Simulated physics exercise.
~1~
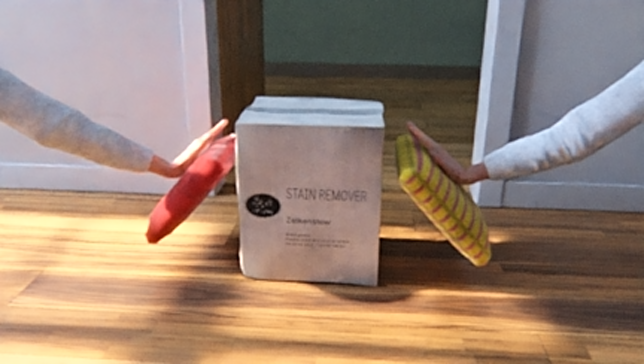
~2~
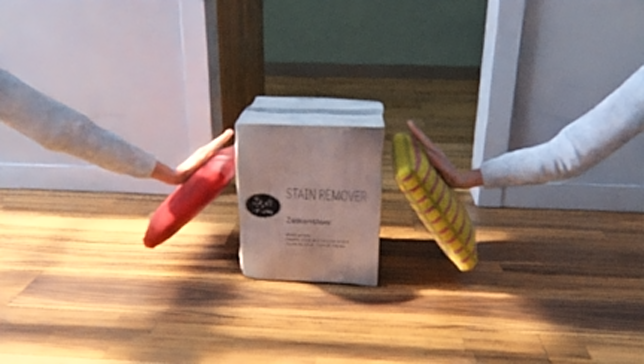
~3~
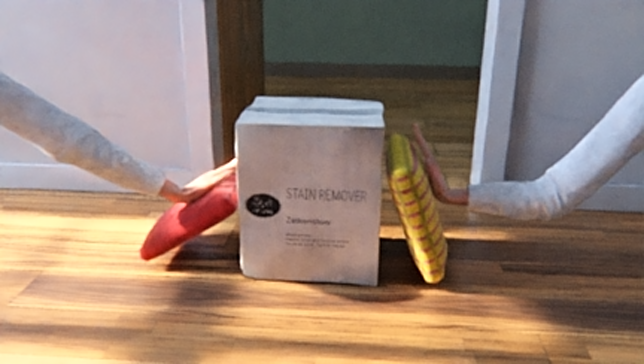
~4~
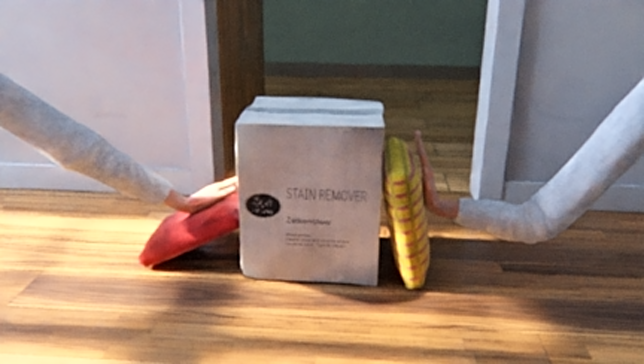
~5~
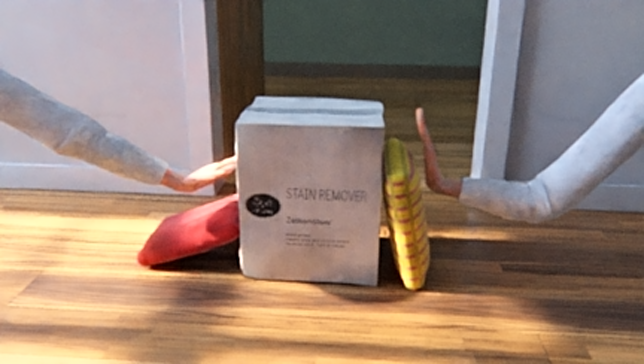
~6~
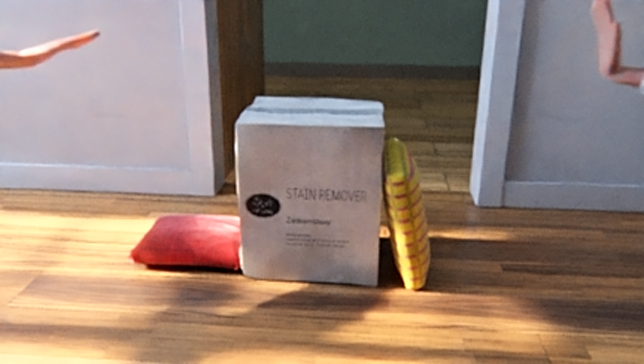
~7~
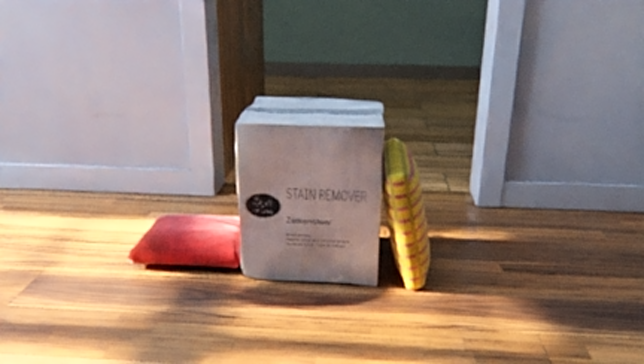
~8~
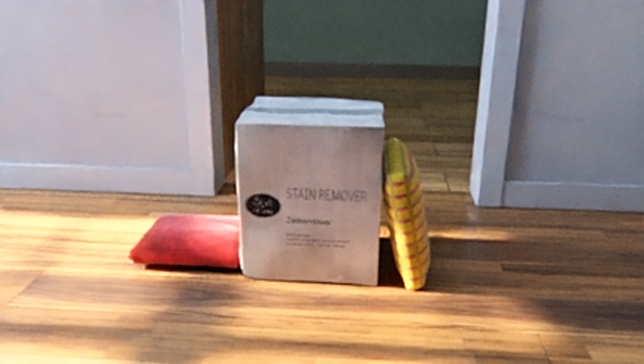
Two hands lean cushions against a white box; the red slumps flat, the yellow stays propped.
